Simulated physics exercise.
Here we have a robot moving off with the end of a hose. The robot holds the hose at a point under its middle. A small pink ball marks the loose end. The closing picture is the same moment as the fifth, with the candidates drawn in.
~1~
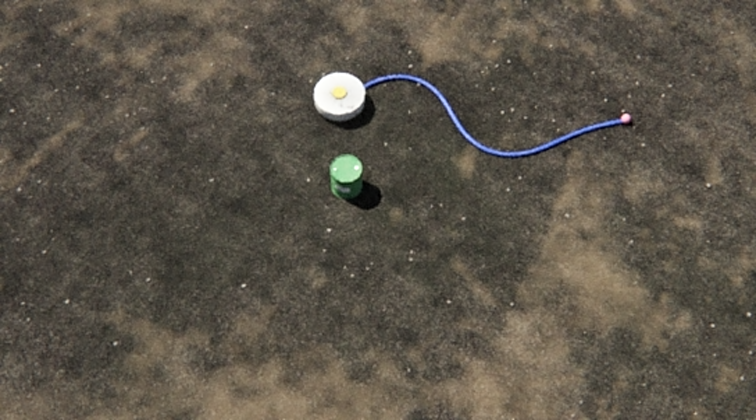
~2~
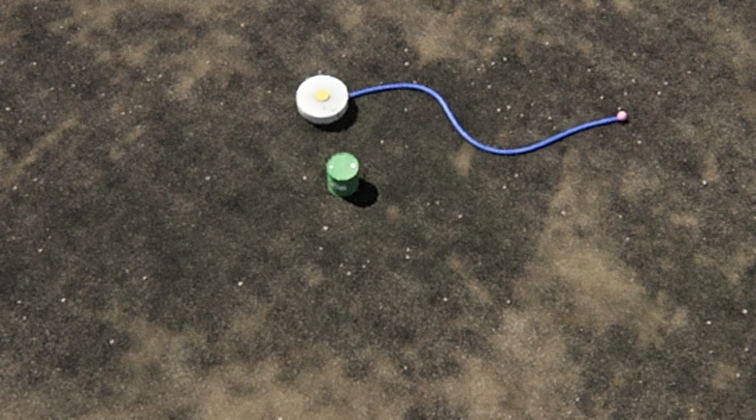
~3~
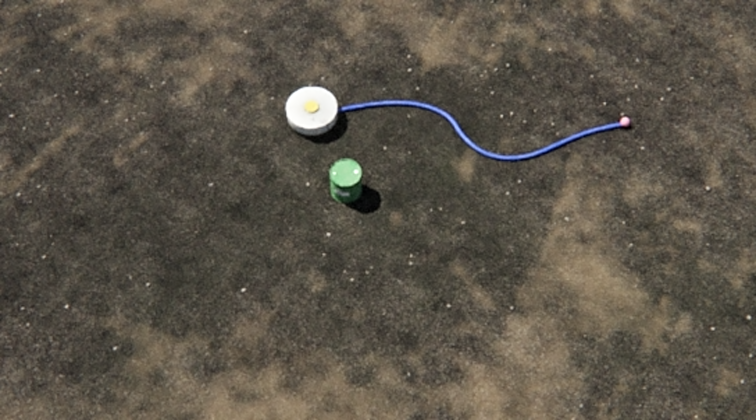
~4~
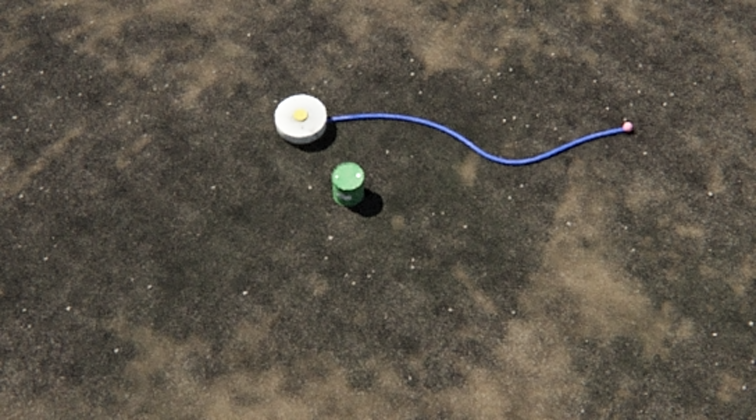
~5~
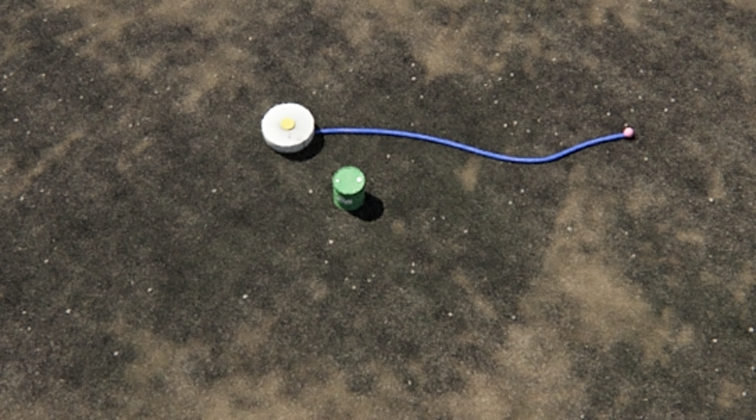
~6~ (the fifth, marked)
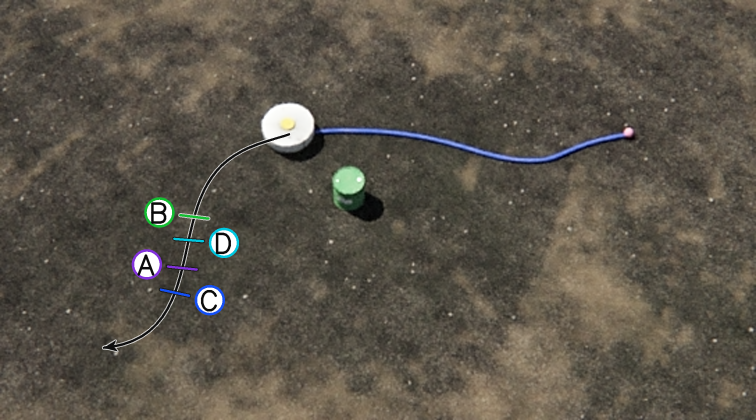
A round white robot with a yellow centre sits at the upper left of a patch of dark, brown-mottled ground seen from high above, joined to a wavy blue hose. The hose runs right to a small pink end, and a green keg stands just below the robot. The robot slides left and slightly down, drawing the hose's near curve flatter, while the pink end and keg barely shift as the view wavers slightly.
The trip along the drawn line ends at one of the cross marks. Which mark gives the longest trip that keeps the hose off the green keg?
Mark C.
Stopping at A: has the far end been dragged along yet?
By then, yes.
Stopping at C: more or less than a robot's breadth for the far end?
By then, more.
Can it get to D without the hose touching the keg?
Yes.
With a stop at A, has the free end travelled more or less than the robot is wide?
By then, more.
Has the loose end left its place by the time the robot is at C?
Yes.
On the marked copy, A at (182, 268); B at (194, 217); C at (175, 293); D at (189, 240); the route from (289, 134) via (191, 228) to (104, 348).
With C. Early on, robot (221, 160), middle of the hose (401, 147), free end (574, 143).
Further on, robot (189, 226), middle of the hose (359, 160), free end (531, 143).
At the end, robot (173, 289), middle of the hose (329, 187), free end (496, 144); nothing has been touched.
As for the rest, A is safe but short; B is safe but short; D is safe but short.
